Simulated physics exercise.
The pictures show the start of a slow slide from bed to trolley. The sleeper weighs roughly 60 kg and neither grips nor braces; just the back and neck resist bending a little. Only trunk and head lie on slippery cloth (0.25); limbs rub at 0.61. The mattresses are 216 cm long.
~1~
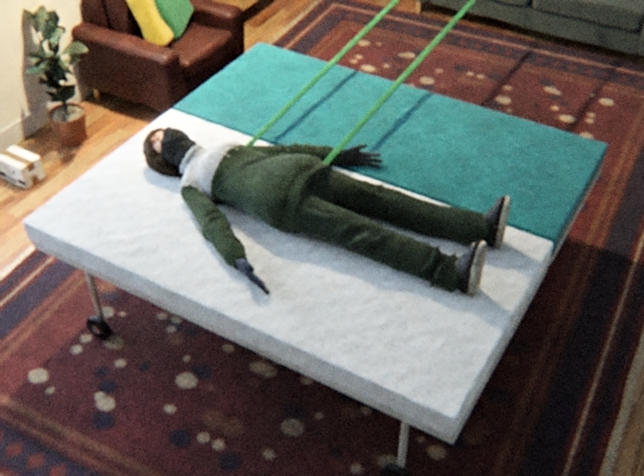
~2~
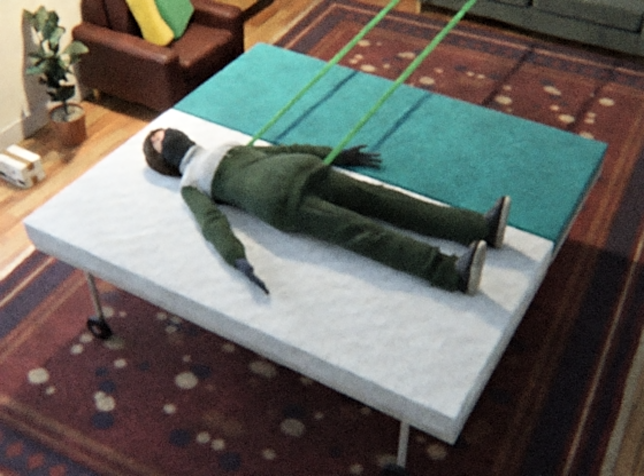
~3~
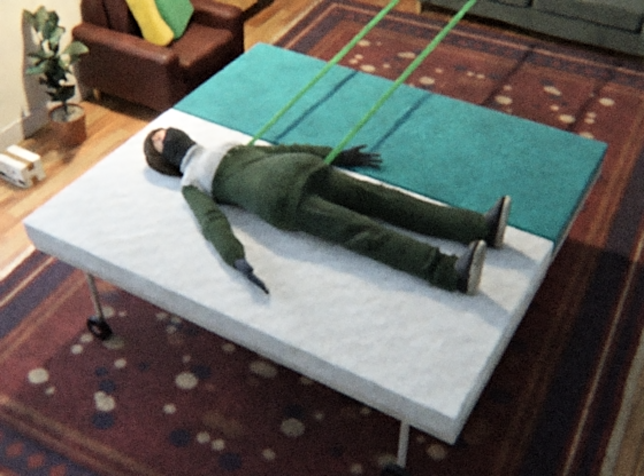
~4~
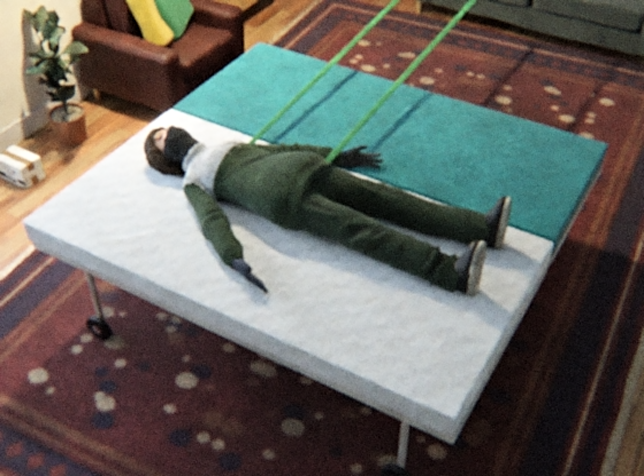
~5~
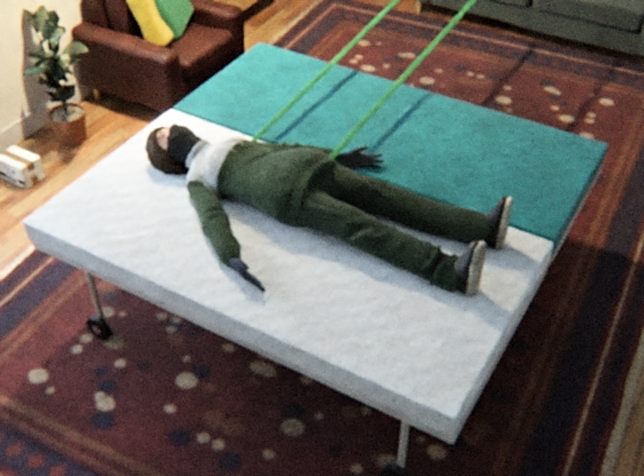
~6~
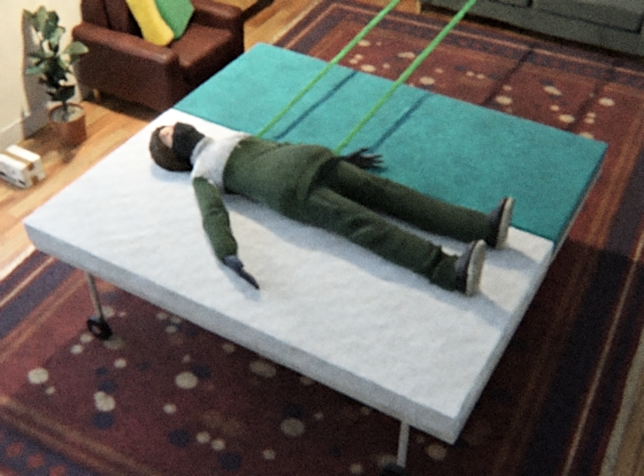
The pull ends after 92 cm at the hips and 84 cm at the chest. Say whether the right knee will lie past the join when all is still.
The right knee gets past the join.
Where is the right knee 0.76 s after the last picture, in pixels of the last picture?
Around (389, 205).
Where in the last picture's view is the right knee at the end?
Around (401, 162).
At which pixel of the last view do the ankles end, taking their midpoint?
Near (467, 199).
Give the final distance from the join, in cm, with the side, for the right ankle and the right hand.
Right ankle 24 short, right hand 40 short.
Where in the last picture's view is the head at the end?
Near (258, 83).
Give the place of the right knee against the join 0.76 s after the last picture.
About 24 cm short of it.
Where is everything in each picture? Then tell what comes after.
In the first picture, right knee (367, 239), left ankle (483, 230); pull at the hips 0 cm.
In the second picture, right knee (367, 239), left ankle (483, 230); pull at the hips 0 cm.
In the third picture, right knee (367, 238), left ankle (484, 230); pull at the hips 1 cm.
In the fourth picture, right knee (368, 237), left ankle (484, 230); pull at the hips 3 cm.
In the fifth picture, right knee (370, 235), left ankle (485, 231); pull at the hips 5 cm.
In the sixth picture, right knee (372, 233), left ankle (486, 231); pull at the hips 10 cm.
Then, 0.26 s after the last picture the right knee is 40 cm short of the join, near (378, 226) in the last picture's view; the left ankle 16 cm short of the join.
Then, 0.76 s after the last picture the right knee is 24 cm short of the join, near (389, 205) in the last picture's view.
Then, 1.26 s after the last picture the right knee is 5 cm short of the join, near (395, 179) in the last picture's view.
In the final state, head crosses the join; left hand crosses the join; right hand stops short of the join; left ankle crosses the join; right ankle stops short of the join; right knee crosses the join.
